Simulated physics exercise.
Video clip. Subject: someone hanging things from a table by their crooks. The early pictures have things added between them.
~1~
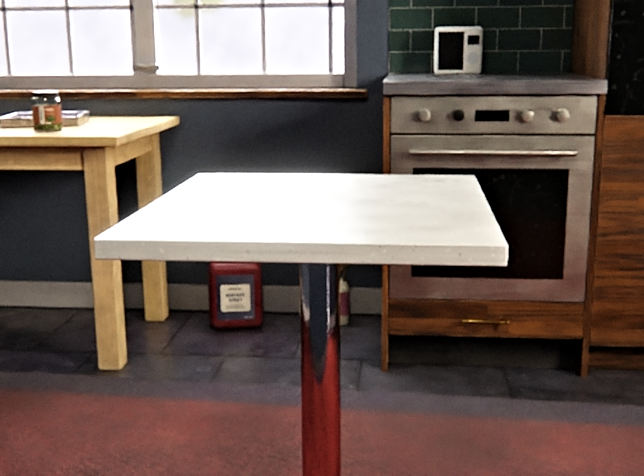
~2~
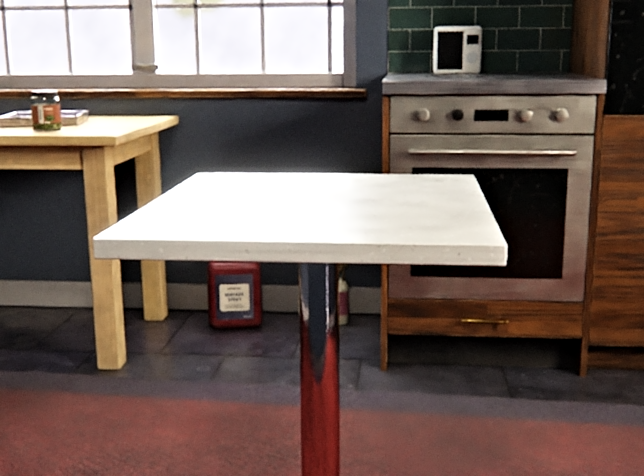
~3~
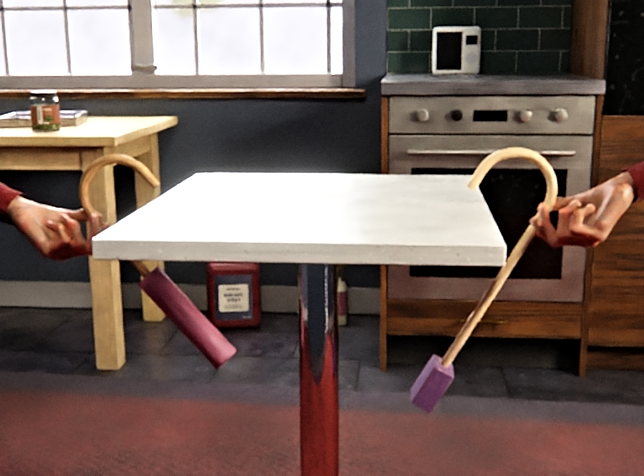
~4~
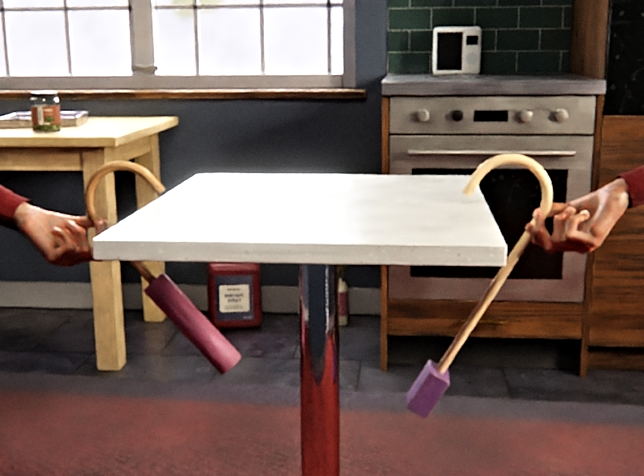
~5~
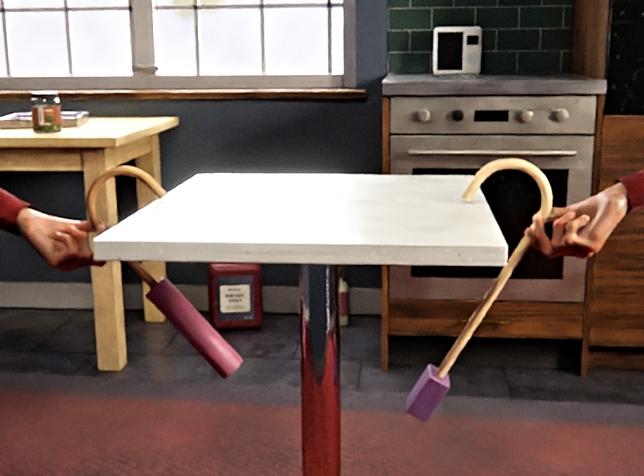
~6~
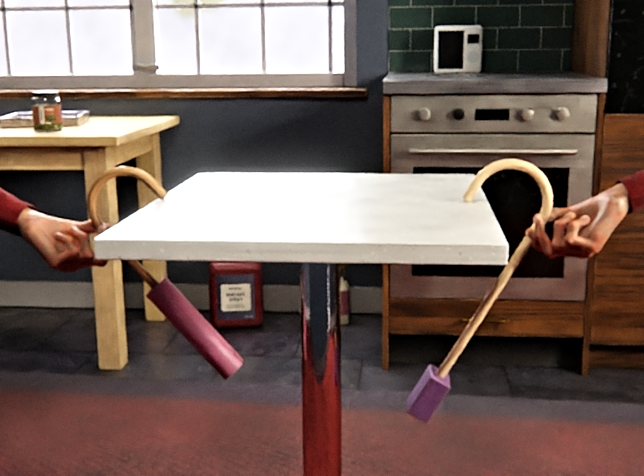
Two hands bringing crook-handled objects with pink and purple ends to opposite edges of a white table, then holding them there.
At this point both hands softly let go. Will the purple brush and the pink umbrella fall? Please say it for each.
As I see it, the purple brush will stay on; the pink umbrella will stay on.
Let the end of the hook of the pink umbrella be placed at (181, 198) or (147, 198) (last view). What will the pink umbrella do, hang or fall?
In turn: Stays put; tumbles.
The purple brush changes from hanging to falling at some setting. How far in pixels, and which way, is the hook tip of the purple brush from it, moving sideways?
Move it 24 pixels right.
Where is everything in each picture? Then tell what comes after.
In the first picture, table (319, 210).
In the second picture, table (318, 209).
In the third picture, still on the way; purple brush (463, 275); table (317, 210).
In the fourth picture, still on the way; pink umbrella (176, 263); table (318, 210).
In the fifth picture, still on the way; purple brush (458, 285); table (318, 210).
In the sixth picture, in place, still held; purple brush (459, 286); pink umbrella (179, 268); table (319, 209).
Then, 0.28 s later than the last frame, purple brush at rest near (460, 286); pink umbrella at rest near (177, 268).
When it is over, the purple brush hangs from the table, near (460, 286); the pink umbrella hangs from the table, near (178, 268).
